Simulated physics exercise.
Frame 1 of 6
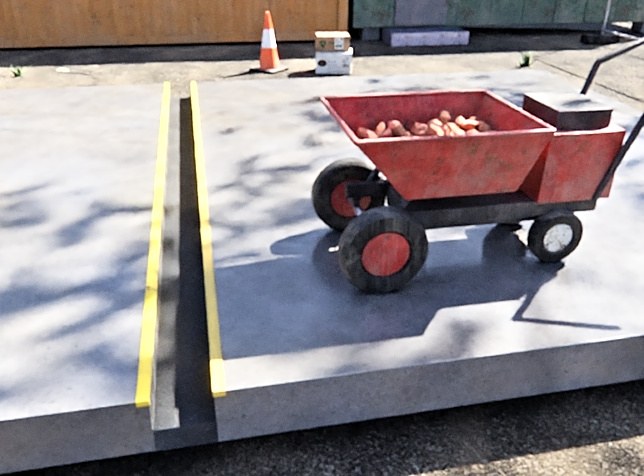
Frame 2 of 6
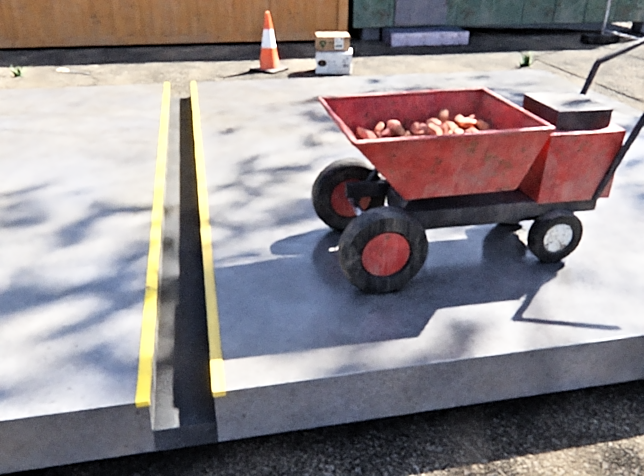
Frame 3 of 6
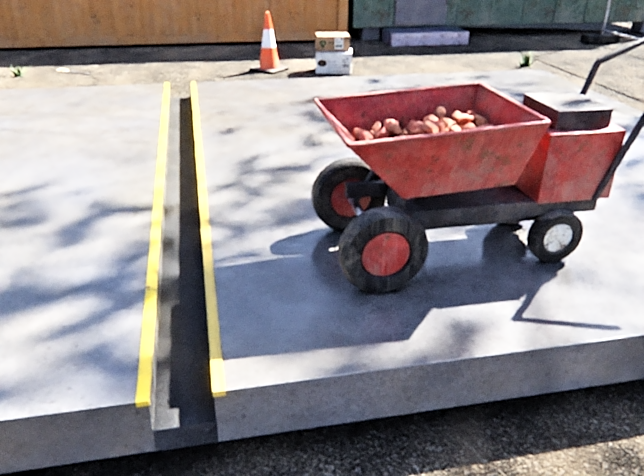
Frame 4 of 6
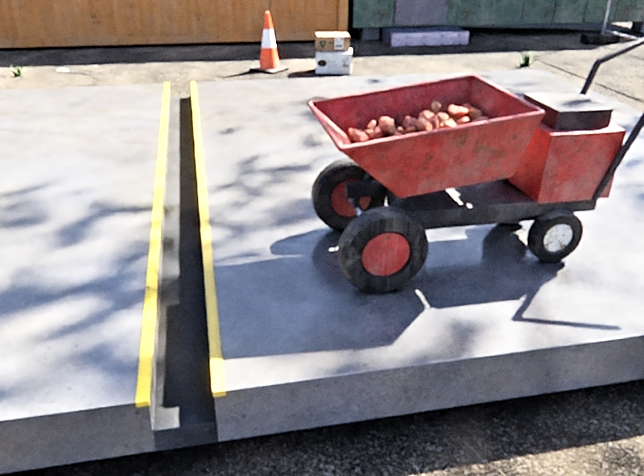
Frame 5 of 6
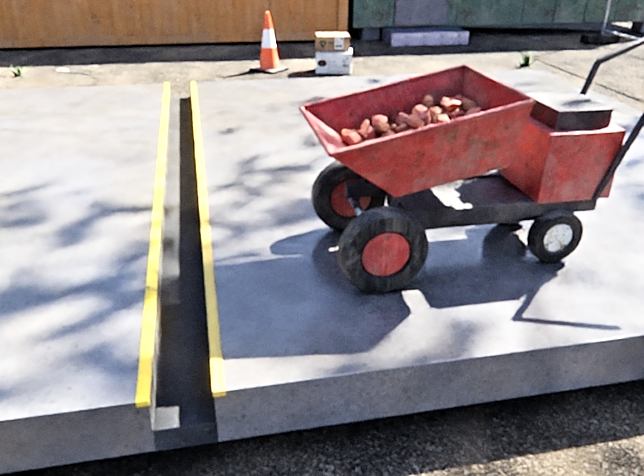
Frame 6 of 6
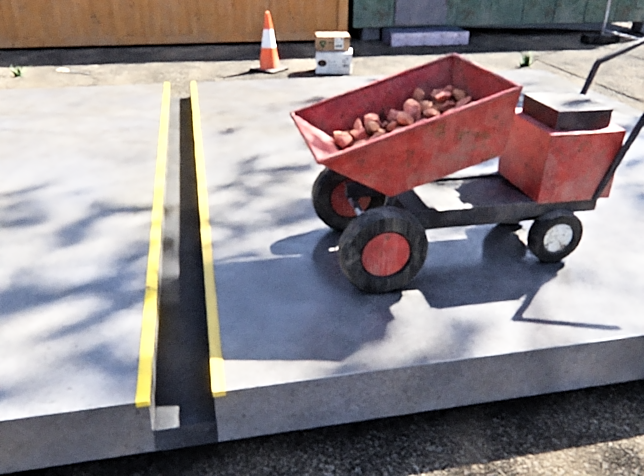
At first, a red barrow loaded with reddish lumps stands on a pale concrete slab, its skip level, to the right of a narrow, yellow-edged trench. The skip then tilts gradually, its back end rising and its front lip shifting left and slightly down, while the wheels stay still.
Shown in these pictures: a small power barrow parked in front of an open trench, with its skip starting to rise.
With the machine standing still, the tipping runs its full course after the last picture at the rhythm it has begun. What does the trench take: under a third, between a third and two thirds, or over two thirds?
Most likely a third to two thirds lands in the trench.
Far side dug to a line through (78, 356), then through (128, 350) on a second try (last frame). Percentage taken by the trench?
You'd get 60 % in the first case and 60 % in the second.
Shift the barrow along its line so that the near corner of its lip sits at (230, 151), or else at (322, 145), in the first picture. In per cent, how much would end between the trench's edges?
First try: Some 0 %; second try: 80 %.
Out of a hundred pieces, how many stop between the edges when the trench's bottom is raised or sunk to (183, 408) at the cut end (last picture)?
Around 50 percent.
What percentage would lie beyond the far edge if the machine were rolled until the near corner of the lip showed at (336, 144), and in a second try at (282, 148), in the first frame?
The first spot yields roughly 10 percent, the second roughly 40 percent.
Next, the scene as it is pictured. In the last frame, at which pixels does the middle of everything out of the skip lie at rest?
It settles centred around (195, 278).
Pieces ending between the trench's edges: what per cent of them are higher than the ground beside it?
Something like 10 in a hundred.
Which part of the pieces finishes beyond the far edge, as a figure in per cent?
Roughly 5 percent.
Shortly afterwards, skip tipped steeply; the whole lot in the skip.
Next, skip tipped right over; near half in the skip; near a third short of the trench; a little in or heaped over the trench.
Some moments later, skip tipped right over; only a few in the skip; near a third short of the trench; near half in or heaped over the trench; a little beyond it.
In the end, skip tipped right over; only a few in the skip; near a third short of the trench; near half in or heaped over the trench; a little beyond it.
